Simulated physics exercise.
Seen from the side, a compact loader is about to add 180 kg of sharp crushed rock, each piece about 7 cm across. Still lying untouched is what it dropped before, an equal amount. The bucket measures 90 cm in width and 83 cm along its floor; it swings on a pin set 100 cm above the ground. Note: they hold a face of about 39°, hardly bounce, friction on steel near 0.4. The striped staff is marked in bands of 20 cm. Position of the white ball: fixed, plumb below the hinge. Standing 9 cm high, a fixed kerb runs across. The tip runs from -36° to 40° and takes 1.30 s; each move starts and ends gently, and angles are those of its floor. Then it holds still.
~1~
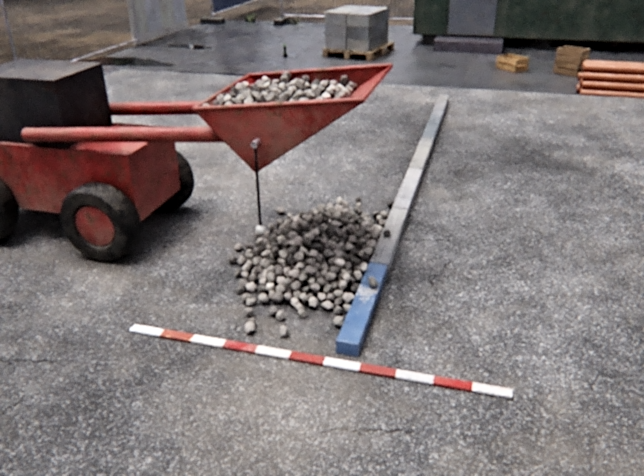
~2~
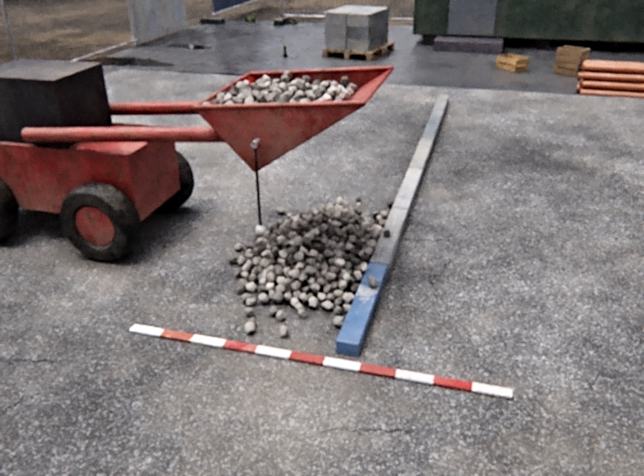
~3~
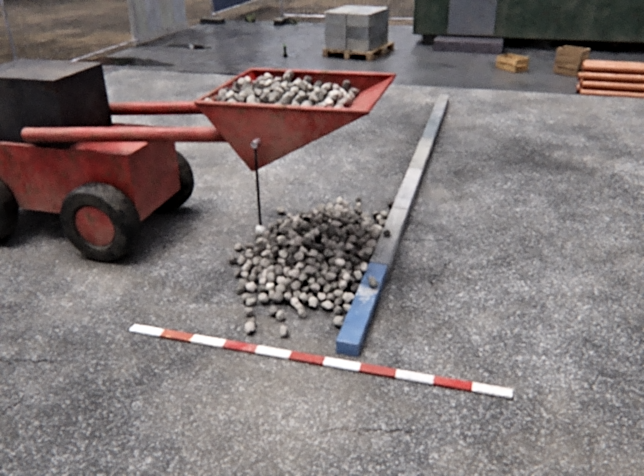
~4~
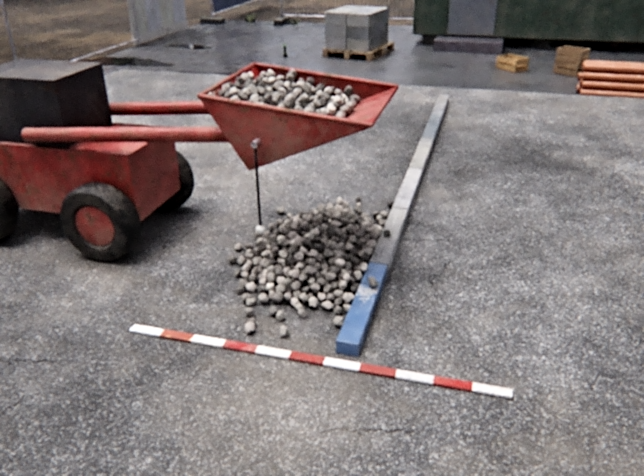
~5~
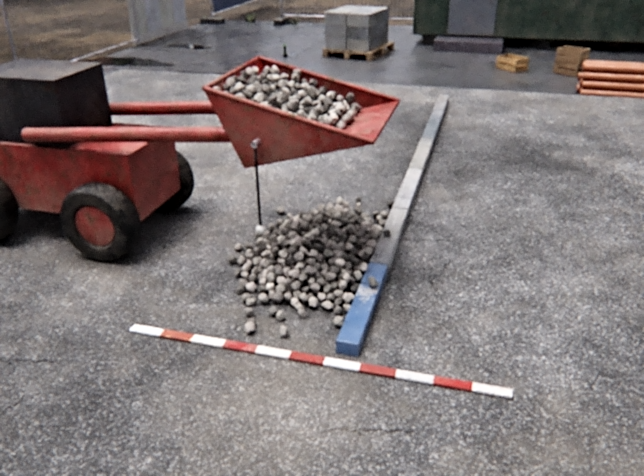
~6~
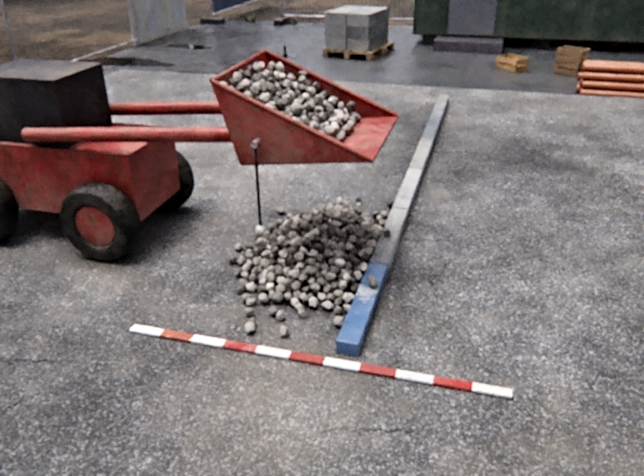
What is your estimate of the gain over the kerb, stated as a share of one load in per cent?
My estimate is 63 per cent of one load.
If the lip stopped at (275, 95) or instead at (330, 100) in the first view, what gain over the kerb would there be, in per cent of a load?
Some 0 percent, and then 30 percent.
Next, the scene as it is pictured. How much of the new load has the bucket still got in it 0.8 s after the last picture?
Close to 75 in a hundred.
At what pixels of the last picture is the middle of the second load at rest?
Their centre ends up near (405, 255).
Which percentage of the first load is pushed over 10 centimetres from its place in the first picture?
Around 0 in a hundred.
Then, 0.4 s after the last picture the floor is at 28°; in per cent of one load, 100 in the bucket, 100 on this side of the kerb; the foremost stones are at (371, 258).
Then, 0.8 s after the last picture the floor is at 40°; in per cent of one load, 75 in the bucket, 125 on this side of the kerb; the foremost stones are at (379, 250).
Then, 1.2 s after the last picture the floor is at 40°; in per cent of one load, 18 in the bucket, 150 on this side of the kerb, 31 over the kerb; the foremost stones are at (455, 266).
Then, 3.6 s after the last picture the floor is at 40°; in per cent of one load, 0 in the bucket, 137 on this side of the kerb, 63 over the kerb; the foremost stones are at (518, 255). Net gain over the kerb, 63.
